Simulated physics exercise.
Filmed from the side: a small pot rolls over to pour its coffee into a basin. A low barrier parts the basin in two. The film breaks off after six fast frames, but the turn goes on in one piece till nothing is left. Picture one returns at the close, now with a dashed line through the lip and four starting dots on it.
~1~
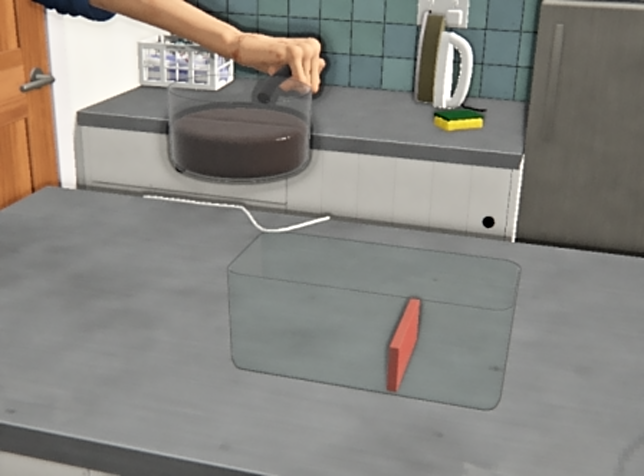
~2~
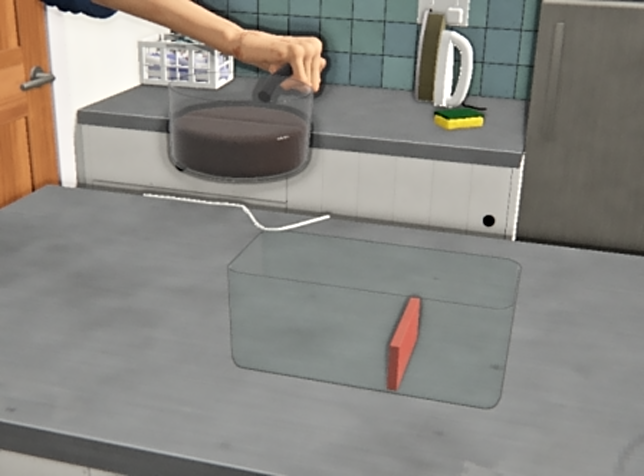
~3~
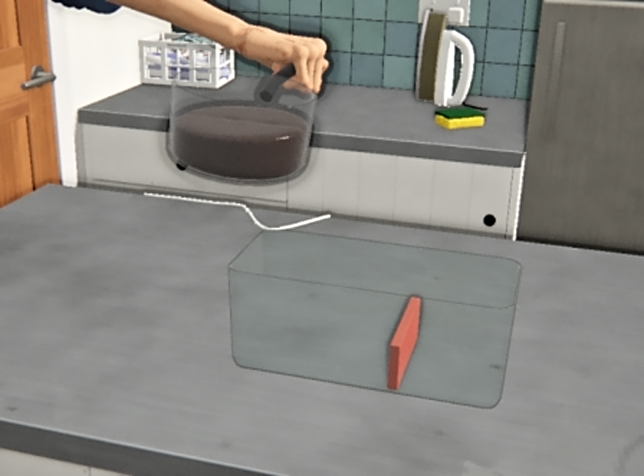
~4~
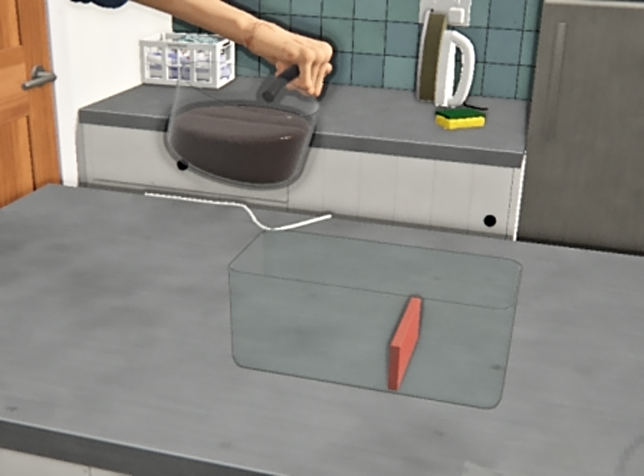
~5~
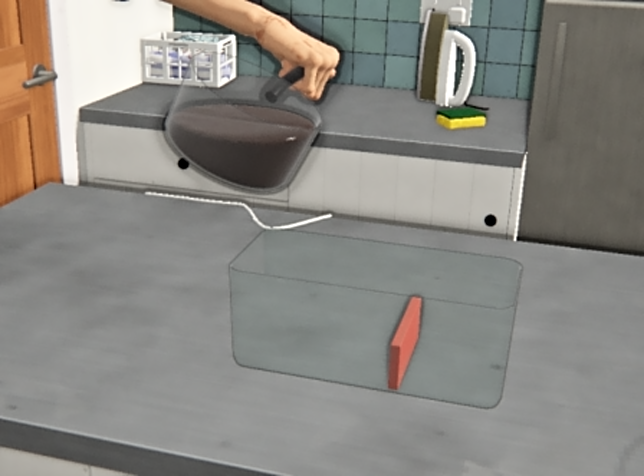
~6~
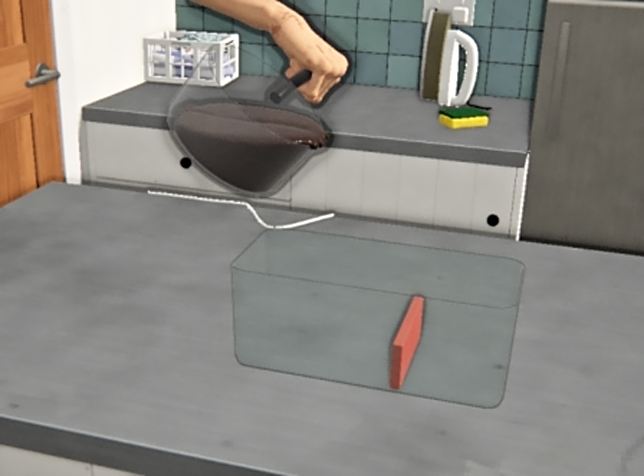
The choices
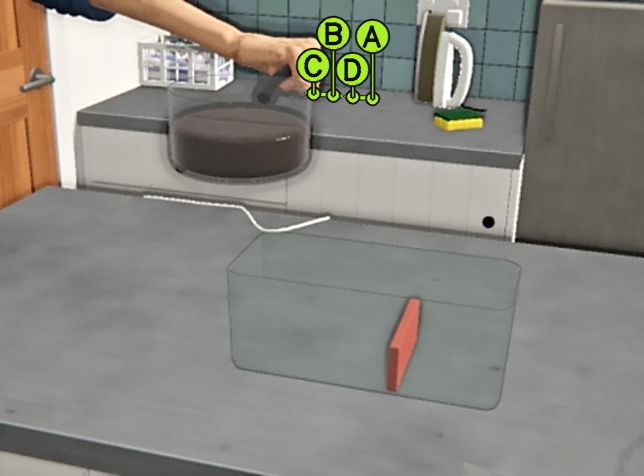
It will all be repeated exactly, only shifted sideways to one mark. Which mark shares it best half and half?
Use spot A.
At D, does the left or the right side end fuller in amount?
The left side.
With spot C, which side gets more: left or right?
The left one.
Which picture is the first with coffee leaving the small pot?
Picture 6.
In lime, A at (372, 98); B at (333, 95); C at (313, 93); D at (352, 97).
If A is chosen, about 47 % ends left of the wall and 53 % right of it.
If B is chosen, about 94 % ends left of the wall and 5 % right of it.
If C is chosen, about 98 % ends left of the wall and 1 % right of it.
If D is chosen, about 69 % ends left of the wall and 30 % right of it.
